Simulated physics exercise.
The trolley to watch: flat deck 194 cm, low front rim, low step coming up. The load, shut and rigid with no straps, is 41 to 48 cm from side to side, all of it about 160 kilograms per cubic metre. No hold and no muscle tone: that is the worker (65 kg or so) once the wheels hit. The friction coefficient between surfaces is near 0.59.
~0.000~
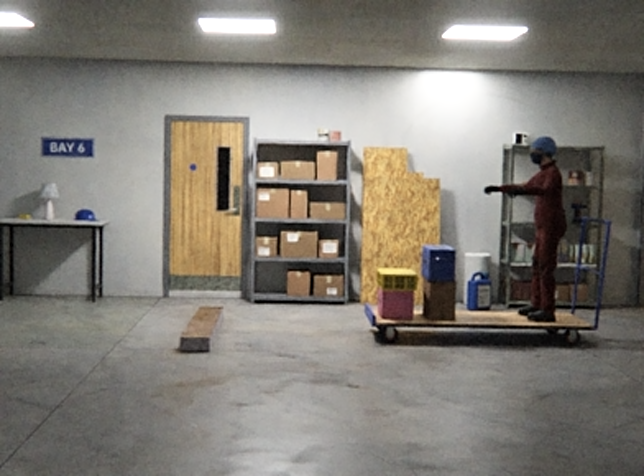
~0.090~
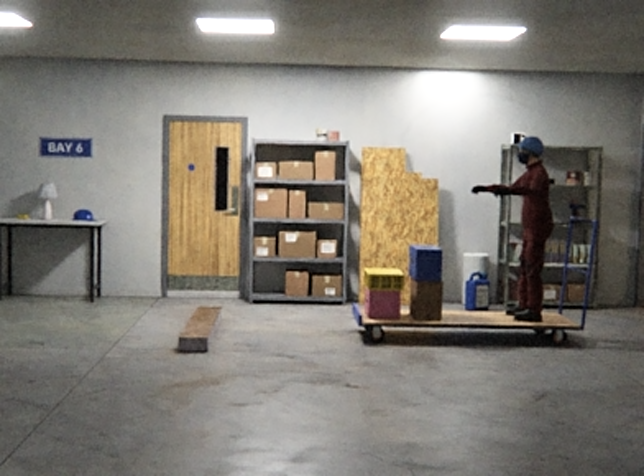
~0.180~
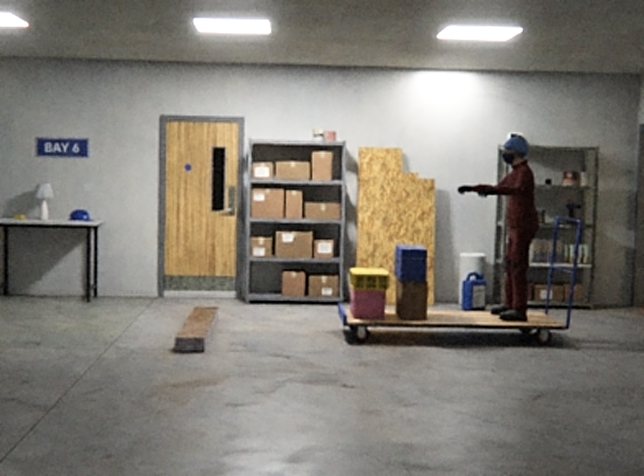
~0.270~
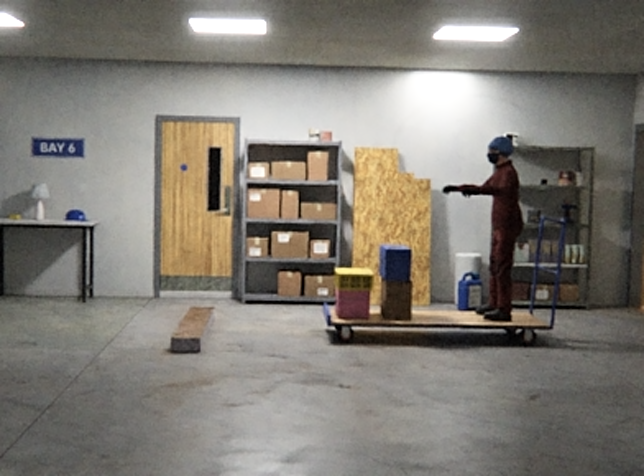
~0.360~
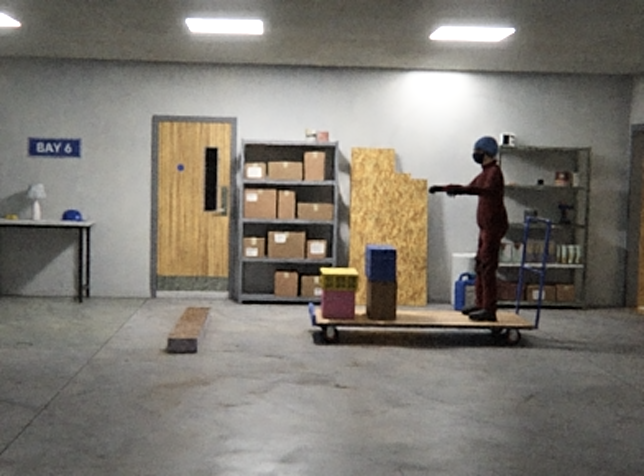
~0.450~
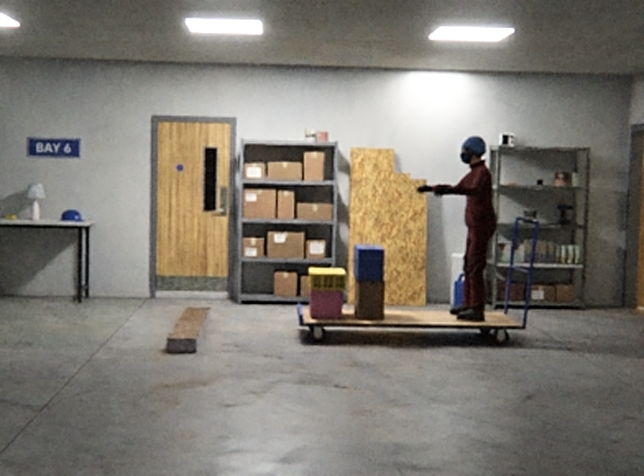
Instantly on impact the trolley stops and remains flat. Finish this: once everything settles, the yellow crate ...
Once everything settles, the yellow crate is still on the deck.
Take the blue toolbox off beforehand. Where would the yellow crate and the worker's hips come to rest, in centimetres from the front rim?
In that case the yellow one ends 10 cm behind the front rim and the hips 130 cm behind it.
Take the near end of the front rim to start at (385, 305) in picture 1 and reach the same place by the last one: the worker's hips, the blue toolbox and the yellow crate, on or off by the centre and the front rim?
Result: Hips safe; blue gone; yellow gone.
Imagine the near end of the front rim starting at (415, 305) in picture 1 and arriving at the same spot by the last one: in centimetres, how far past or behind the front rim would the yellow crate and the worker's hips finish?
Yellow 80 past, hips 60 behind.
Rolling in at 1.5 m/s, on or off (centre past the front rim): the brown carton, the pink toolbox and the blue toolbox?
Lab note: Brown - remains loaded, pink - remains loaded, blue - leaves the load.
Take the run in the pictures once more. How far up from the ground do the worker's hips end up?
Roughly 50 cm.
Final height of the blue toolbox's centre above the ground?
70 cm.
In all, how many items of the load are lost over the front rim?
Total counted: 0.
The wheels strike at 1.27 s.
After 1.52 s the yellow crate is 12 cm behind the rim, tilted 0°, near (209, 277) in the last picture's view.
After 1.82 s the yellow crate is 11 cm behind the rim, tilted 0°, near (207, 277) in the last picture's view.
After 2.27 s the yellow crate is 10 cm behind the rim, tilted 0°, near (206, 277) in the last picture's view.
Final state at 3.3 s, nothing is past the rim; behind it, yellow crate, brown carton, pink toolbox, blue toolbox and the worker's hips.
